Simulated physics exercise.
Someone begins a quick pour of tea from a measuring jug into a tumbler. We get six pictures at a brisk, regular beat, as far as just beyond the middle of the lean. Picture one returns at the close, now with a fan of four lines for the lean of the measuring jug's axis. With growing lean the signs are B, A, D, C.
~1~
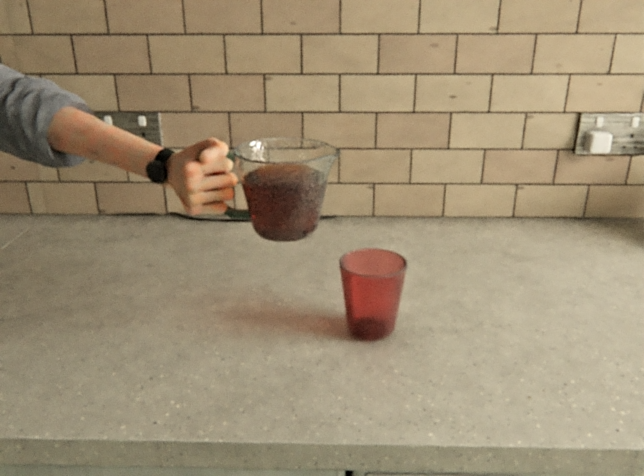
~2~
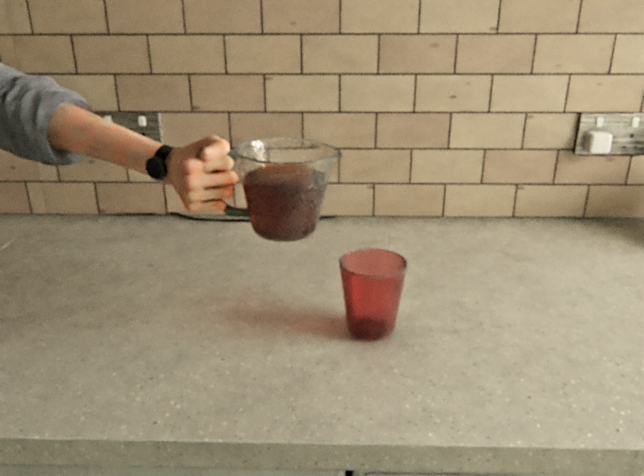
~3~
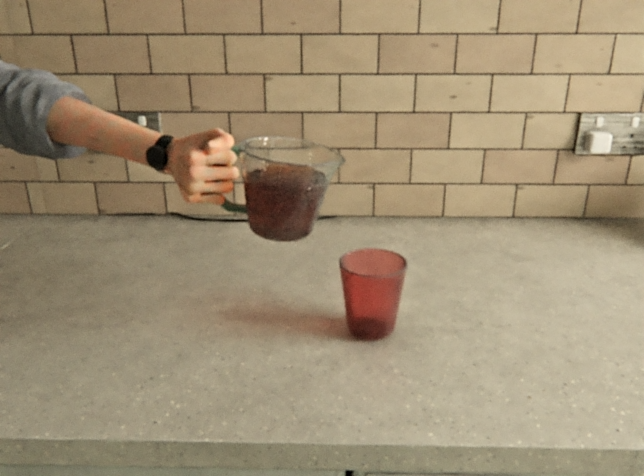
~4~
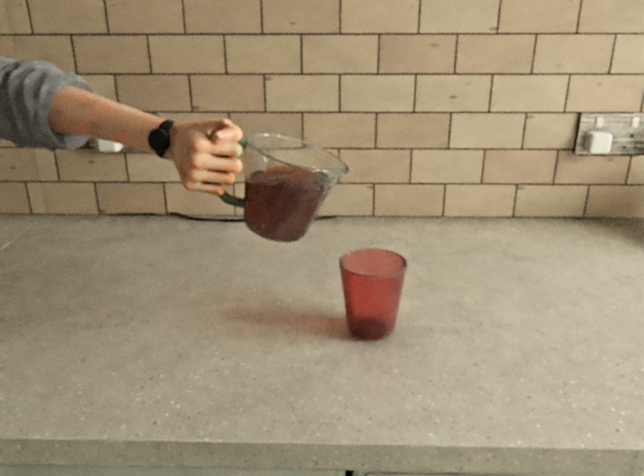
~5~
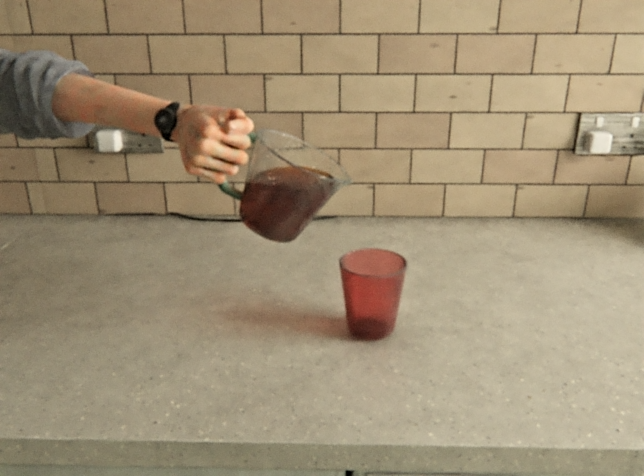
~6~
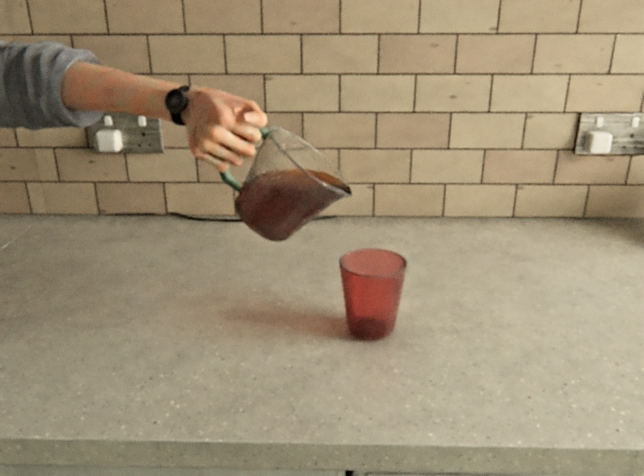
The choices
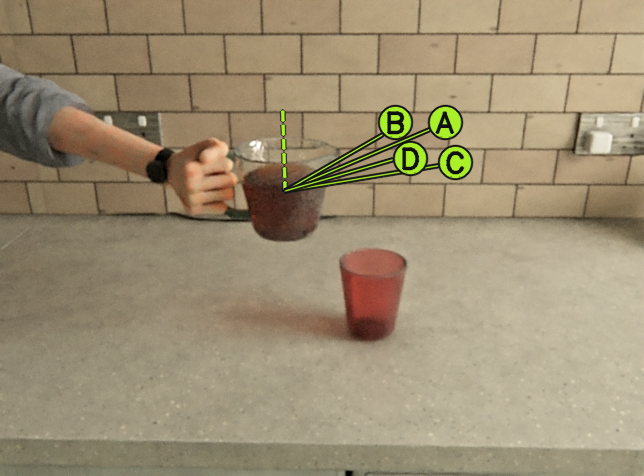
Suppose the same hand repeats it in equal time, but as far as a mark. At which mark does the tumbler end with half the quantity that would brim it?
I would pick mark B.
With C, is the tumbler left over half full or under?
Over half.
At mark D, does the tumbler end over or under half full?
Over half.
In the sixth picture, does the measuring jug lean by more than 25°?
Yes, it does.
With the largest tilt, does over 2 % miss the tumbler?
Yes, it does.
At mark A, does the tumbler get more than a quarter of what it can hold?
Yes.
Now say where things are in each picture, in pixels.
Upright, lip at (339, 152); rim of the tumbler round (373, 261); nothing has left yet.
Upright, lip at (340, 154); nothing has left yet.
Tipped about 8°, lip at (344, 160); nothing has left yet.
Tipped about 16°, lip at (348, 169); nothing has left yet.
Tipped about 27°, lip at (351, 181); nothing has left yet.
Tipped about 38°, lip at (351, 193); nothing has left yet.
On the marked copy, A at (429, 129); B at (382, 134); C at (438, 165); D at (392, 159).
Choosing A, the tumbler ends with about 63 % of what it can hold; 6 % of the tea is spilt.
Choosing B, the tumbler ends with about 52 % of what it can hold.
Choosing C, the tumbler ends with about 81 % of what it can hold; 15 % of the tea is spilt.
Choosing D, the tumbler ends with about 71 % of what it can hold; 13 % of the tea is spilt.
